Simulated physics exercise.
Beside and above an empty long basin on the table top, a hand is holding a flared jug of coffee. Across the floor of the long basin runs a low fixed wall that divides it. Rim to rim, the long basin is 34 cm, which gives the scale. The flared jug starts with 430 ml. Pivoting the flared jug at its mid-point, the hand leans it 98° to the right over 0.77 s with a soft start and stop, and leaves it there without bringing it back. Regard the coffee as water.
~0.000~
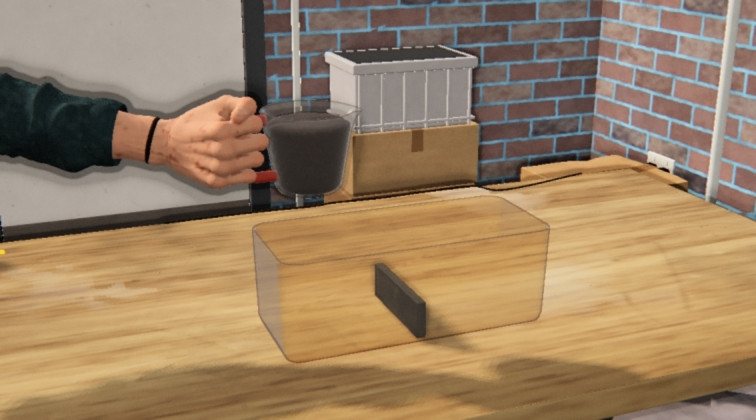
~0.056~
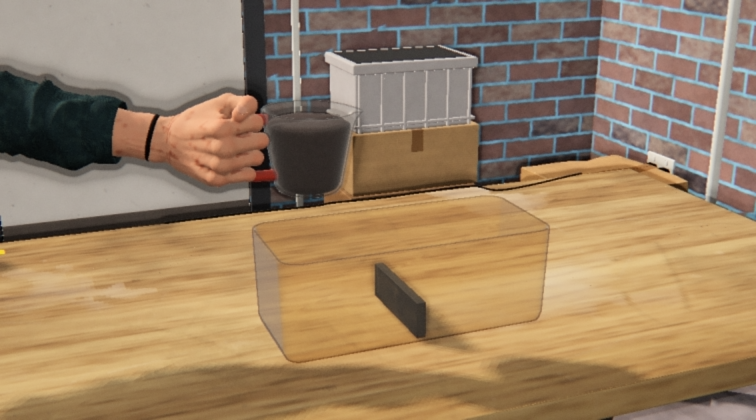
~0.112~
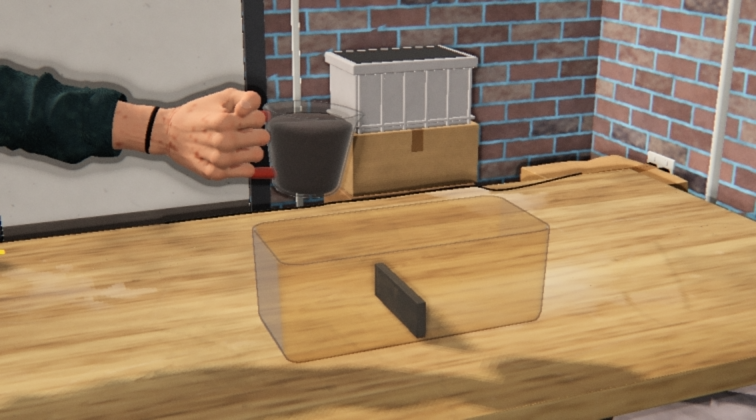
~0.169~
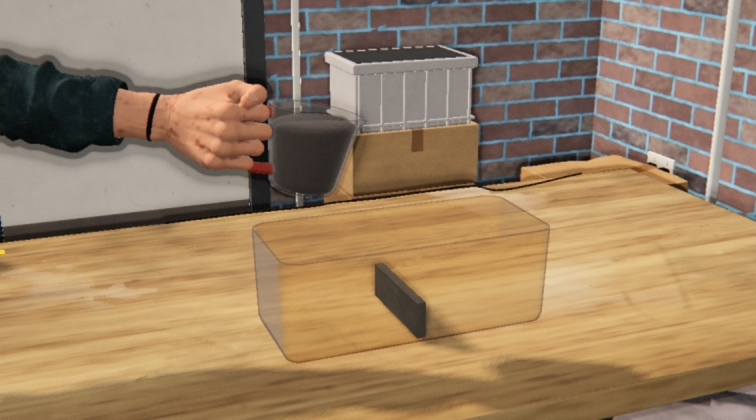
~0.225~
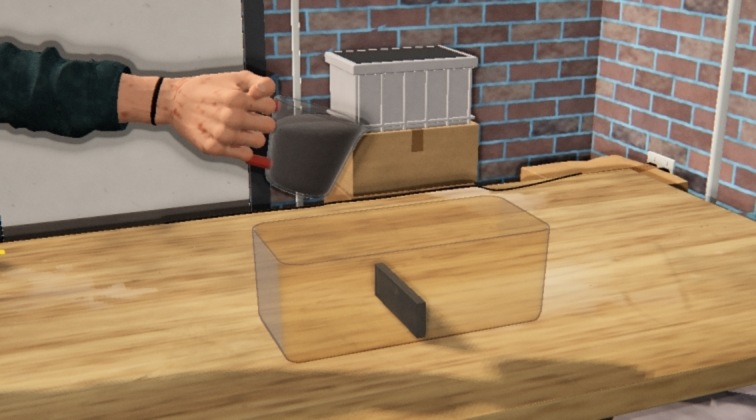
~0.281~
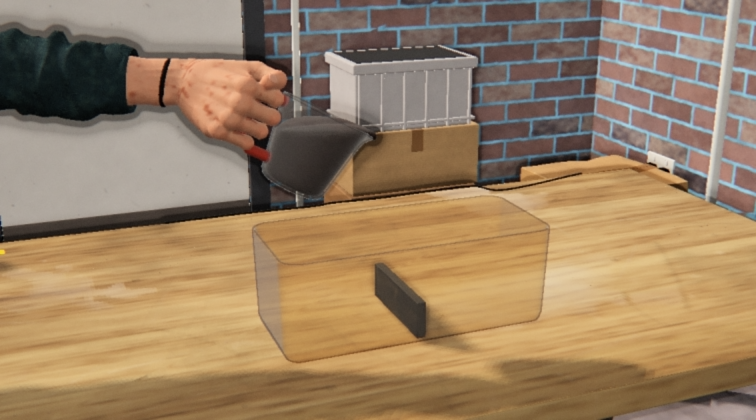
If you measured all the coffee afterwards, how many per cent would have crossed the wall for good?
Around 59 per cent would have crossed.
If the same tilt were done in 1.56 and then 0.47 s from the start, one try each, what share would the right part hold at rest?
First 70, then 45 per cent.
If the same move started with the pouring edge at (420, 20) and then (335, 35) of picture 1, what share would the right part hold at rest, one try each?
Near 90 in a hundred on the first go and near 35 in a hundred on the second.
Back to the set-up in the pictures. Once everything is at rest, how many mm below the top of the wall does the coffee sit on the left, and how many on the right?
The left comes to roughly 38 mm and the right to roughly 36 mm.
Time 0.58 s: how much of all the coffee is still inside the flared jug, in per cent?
48 %.
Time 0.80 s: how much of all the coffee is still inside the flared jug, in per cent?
Near 8 in a hundred.
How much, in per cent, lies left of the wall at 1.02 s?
Near 40 in a hundred.
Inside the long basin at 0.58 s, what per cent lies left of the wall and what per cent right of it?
About 4 left, 24 right.
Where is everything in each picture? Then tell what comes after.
In the first frame, it leans 0°; its right rim is at (362, 107); the coffee meets the walls at (266, 125) and (347, 118); the long basin's rim runs from (265, 246) to (524, 212); the wall's top is at (399, 283).
In the second frame, it leans 1°; its right rim is at (362, 108); the coffee meets the walls at (266, 124) and (347, 118).
In the third frame, it leans 5°; its right rim is at (365, 112); the coffee meets the walls at (268, 123) and (349, 119).
In the fourth frame, it leans 11°; its right rim is at (368, 118); the coffee meets the walls at (271, 124) and (353, 120).
In the fifth frame, it leans 19°; its right rim is at (370, 127); the coffee meets the walls at (273, 127) and (361, 123).
In the sixth frame, it leans 29°; its right rim is at (372, 137); the coffee meets the walls at (275, 130) and (366, 130); 2 per cent is over the edge.
After 0.58 s the tilt is 84° and 49 per cent is still to pour, 4 is left of the wall and 24 right of it.
After 0.80 s the tilt is 98° and 8 per cent is still to pour, 28 is left of the wall and 56 right of it.
After 1.02 s the tilt is 98° and 1 per cent is still to pour, 40 is left of the wall and 59 right of it.
After 1.27 s the tilt is 98° and 0 per cent is still to pour, 41 is left of the wall and 59 right of it.
In the end 41 per cent lies left of the wall, 59 right of it and 0 outside.
